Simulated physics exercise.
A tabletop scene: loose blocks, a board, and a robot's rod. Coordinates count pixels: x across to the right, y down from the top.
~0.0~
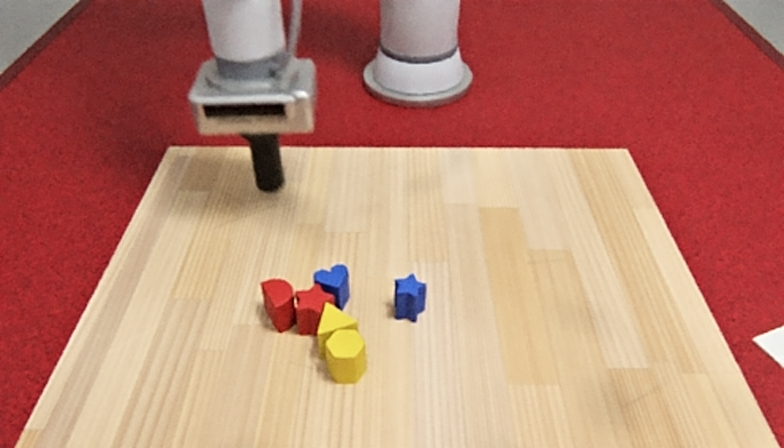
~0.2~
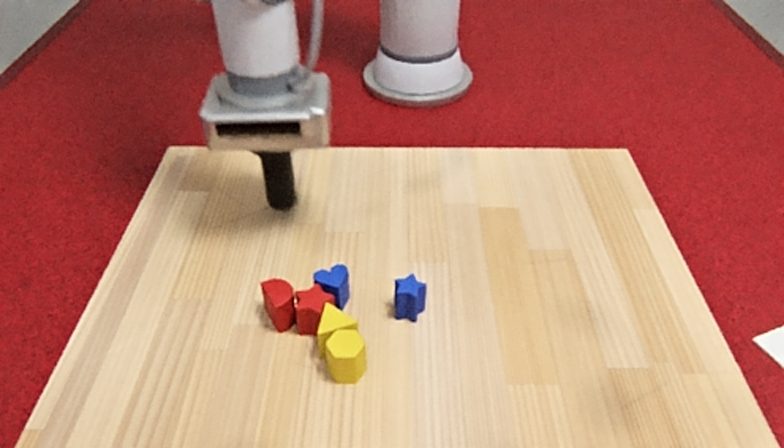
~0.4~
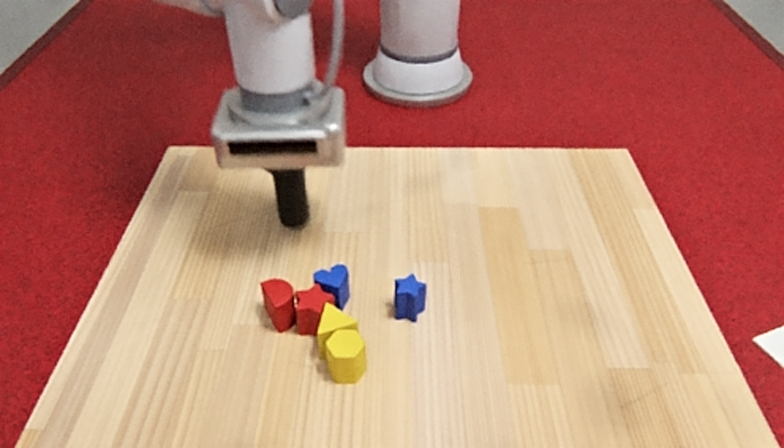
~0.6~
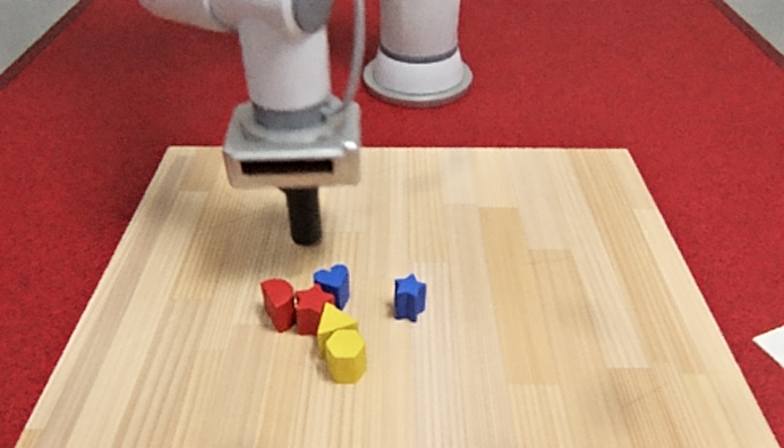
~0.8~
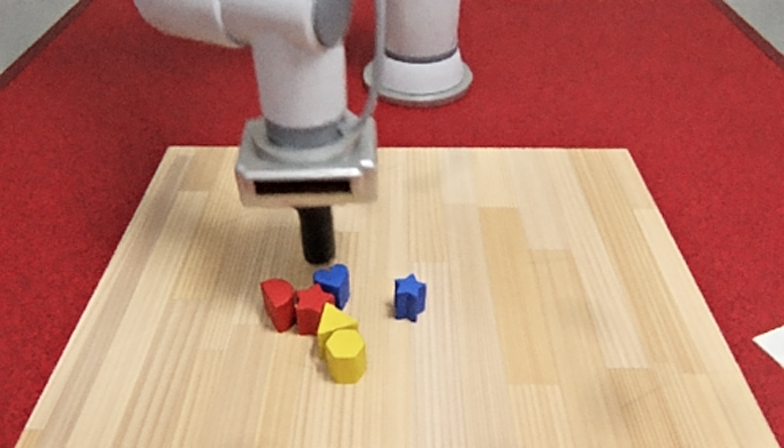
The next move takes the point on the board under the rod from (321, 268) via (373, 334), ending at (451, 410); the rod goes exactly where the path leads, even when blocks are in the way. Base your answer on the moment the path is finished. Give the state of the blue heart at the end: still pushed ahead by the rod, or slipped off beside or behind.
When the path ends, it will lie beside or behind the rod.
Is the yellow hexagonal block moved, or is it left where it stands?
It will be nudged away from its spot.
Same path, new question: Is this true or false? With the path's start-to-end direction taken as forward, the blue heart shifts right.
The statement is true.
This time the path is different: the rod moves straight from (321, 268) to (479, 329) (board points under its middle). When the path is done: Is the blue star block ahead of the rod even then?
No, that is not how it ends up.
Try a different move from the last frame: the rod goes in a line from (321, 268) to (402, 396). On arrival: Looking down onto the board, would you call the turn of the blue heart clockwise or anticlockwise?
Viewed from the top, it goes clockwise.
On the path given first. One third of the way, rod at (354, 297); red star block at (308, 301), turned 20° clockwise; blue heart at (349, 306), turned 30° clockwise; yellow three-sided block at (333, 325); yellow hexagonal block at (346, 348), turned 15° anticlockwise.
Two thirds of the way, rod at (395, 347); red star block at (308, 301), turned 20° clockwise; blue heart at (377, 355), turned 60° clockwise; yellow three-sided block at (331, 329), turned 20° clockwise; yellow hexagonal block at (342, 361).
At the end, rod at (452, 397); red star block at (308, 301), turned 20° clockwise; blue heart at (380, 361), turned 80° clockwise; yellow three-sided block at (331, 329), turned 20° clockwise; yellow hexagonal block at (342, 361).
